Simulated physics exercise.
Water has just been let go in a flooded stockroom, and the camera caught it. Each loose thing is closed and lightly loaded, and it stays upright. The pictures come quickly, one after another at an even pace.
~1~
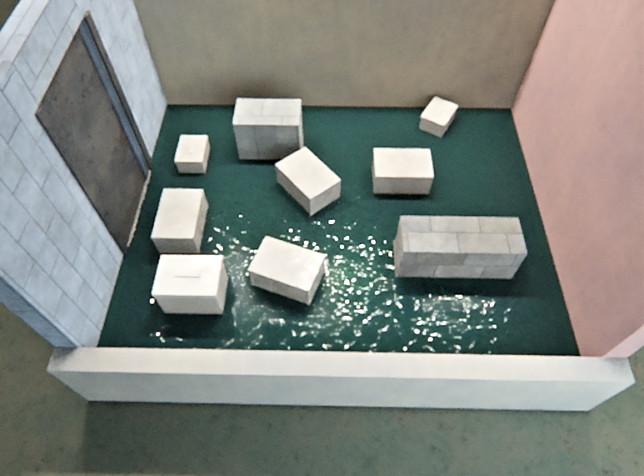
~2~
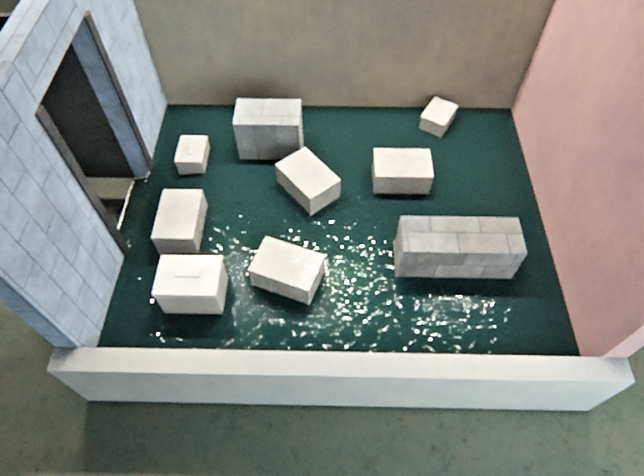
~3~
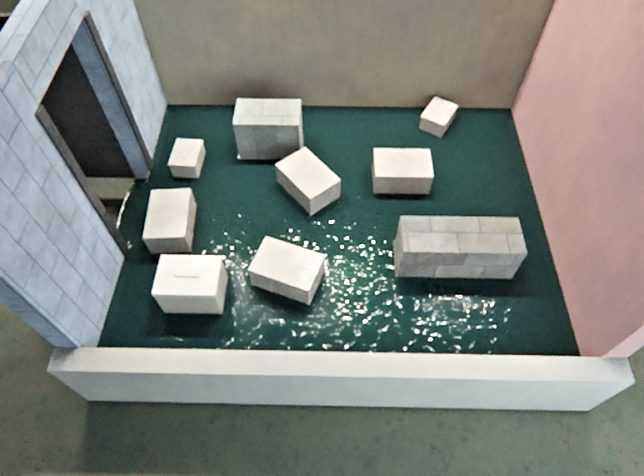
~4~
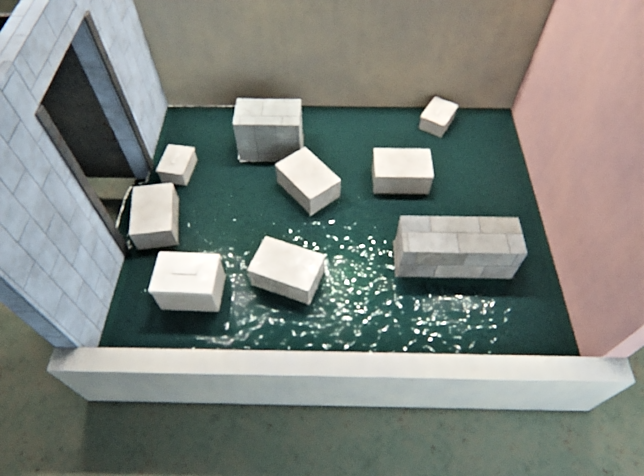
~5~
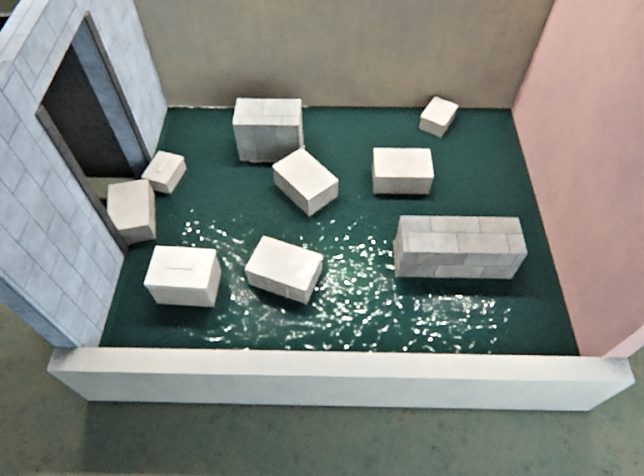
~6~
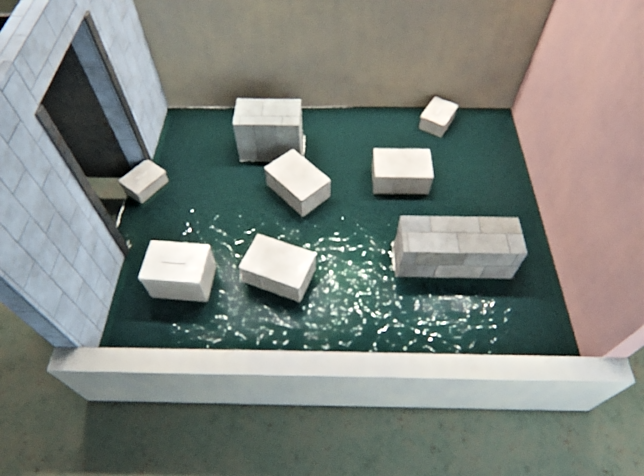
The video shows pale boxes in dark green water inside a walled room as a doorway on the left opens; a nearby box drifts out through it, a small tote follows into the opening, and a chest shifts slightly left.
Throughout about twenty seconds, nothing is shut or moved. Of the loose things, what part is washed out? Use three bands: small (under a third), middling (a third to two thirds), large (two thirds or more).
Large.
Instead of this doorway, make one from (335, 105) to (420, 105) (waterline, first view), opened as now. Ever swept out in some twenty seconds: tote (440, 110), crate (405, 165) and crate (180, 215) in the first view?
Answer, one by one: Lost, lost, not lost.
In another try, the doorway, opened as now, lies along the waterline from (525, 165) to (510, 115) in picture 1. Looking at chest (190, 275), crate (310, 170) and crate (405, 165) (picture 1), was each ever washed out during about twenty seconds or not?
Retained, lost and lost.
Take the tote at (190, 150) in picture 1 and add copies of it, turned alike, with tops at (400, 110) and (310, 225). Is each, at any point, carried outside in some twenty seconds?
Listed first does not escape, listed second makes it out.
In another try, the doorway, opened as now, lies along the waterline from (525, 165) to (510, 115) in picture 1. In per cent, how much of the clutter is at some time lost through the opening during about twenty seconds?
By my count, 40 percent.
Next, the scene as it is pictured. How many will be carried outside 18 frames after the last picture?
The count is 5.
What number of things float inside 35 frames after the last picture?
Counted: 2.
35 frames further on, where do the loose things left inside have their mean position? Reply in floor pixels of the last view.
Roughly at (284, 171).
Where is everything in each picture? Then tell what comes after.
In the first frame, a tote at (191, 148), afloat; a chest at (188, 275) floats; 0 of 7 have shifted.
In the second frame, a tote at (191, 149) floats; a chest at (188, 275), afloat; 0 of 7 have shifted.
In the third frame, a tote at (186, 152), afloat, close to its start; a chest at (187, 275), afloat; 2 of 7 have shifted.
In the fourth frame, a tote at (175, 159) floats, close to its start; a chest at (185, 272), afloat, close to its start; 2 of 7 have shifted.
In the fifth frame, a tote at (163, 167) floats, a stride from its start; a chest at (180, 267) floats, close to its start; 3 of 7 have shifted.
In the sixth frame, a tote at (142, 176), afloat, a stride from its start; a chest at (175, 261), afloat, close to its start; 5 of 7 have shifted.
A moment on, 2 of 7 are out; 5 afloat.
Next, 5 of 7 are out; 2 afloat.
Later, 5 of 7 are out; 2 afloat.
In the end, 6 of 7 are out; 1 afloat.
